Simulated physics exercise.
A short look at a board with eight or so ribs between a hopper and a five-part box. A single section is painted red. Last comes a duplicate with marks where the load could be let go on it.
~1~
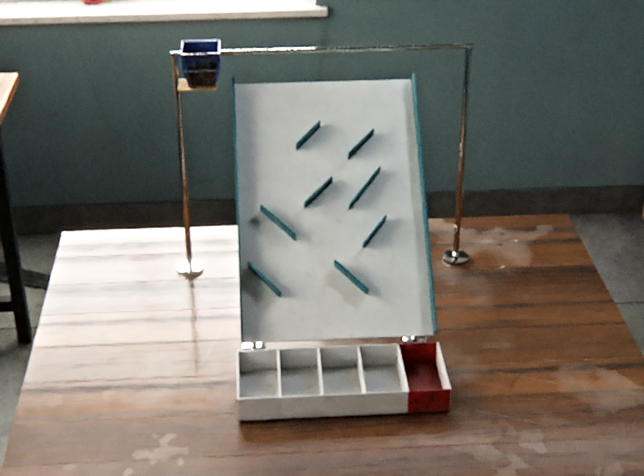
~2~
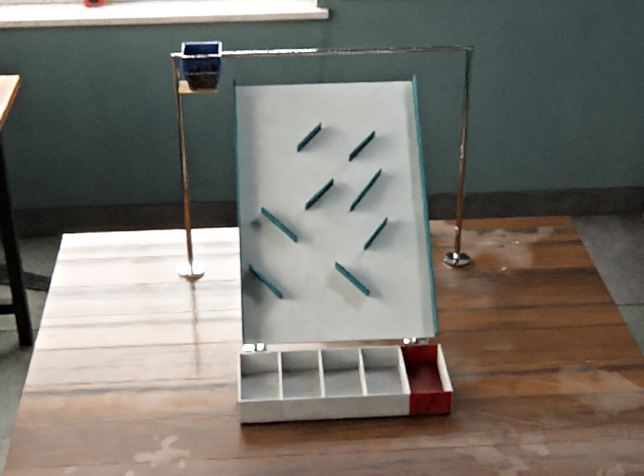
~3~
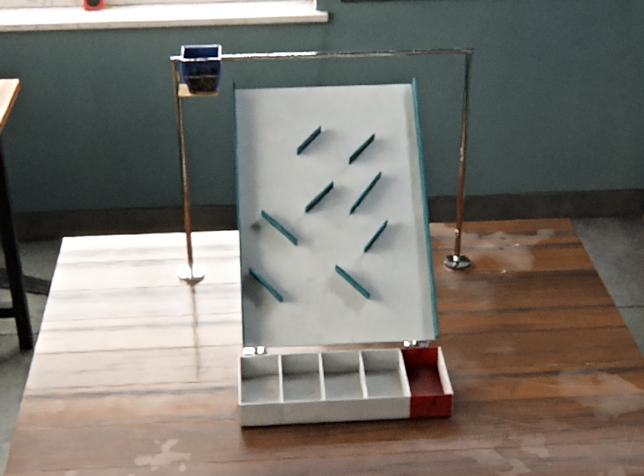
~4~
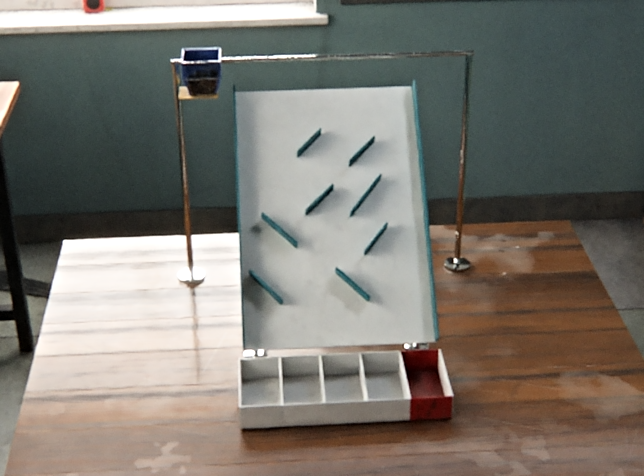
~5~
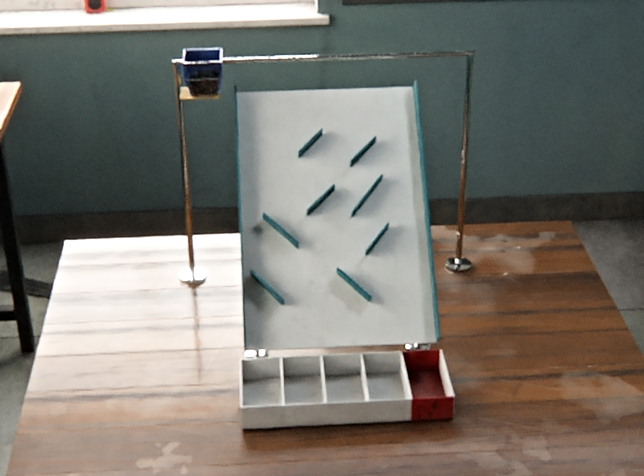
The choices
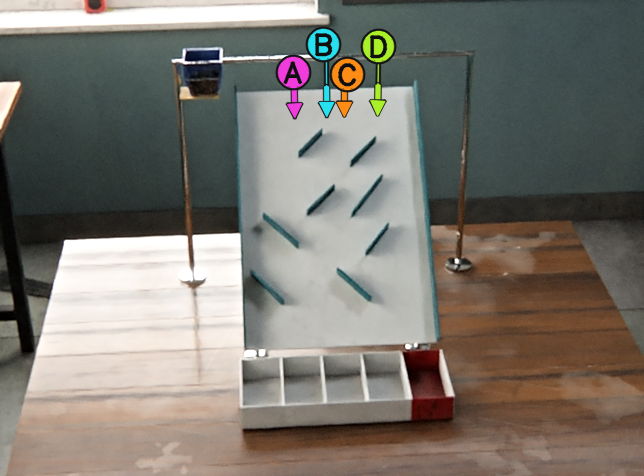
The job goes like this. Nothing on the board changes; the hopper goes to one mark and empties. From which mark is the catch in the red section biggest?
I would pick mark D.
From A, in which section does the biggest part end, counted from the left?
It is the third one.
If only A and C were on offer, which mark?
The answer is C.
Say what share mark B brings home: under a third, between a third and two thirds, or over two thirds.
Under a third.
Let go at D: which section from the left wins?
It is the fifth one.
On the marked copy, mark A meets the board at (294, 112); mark B meets the board at (326, 111); mark C meets the board at (344, 111); mark D meets the board at (377, 109).
If A is chosen, a small part in the red section, most in other sections, a stray few held on the board.
If B is chosen, a small part in the red section, most in other sections.
If C is chosen, about a quarter in the red section, most in other sections.
If D is chosen, about two thirds in the red section, about a third in other sections, a stray few outside the box.
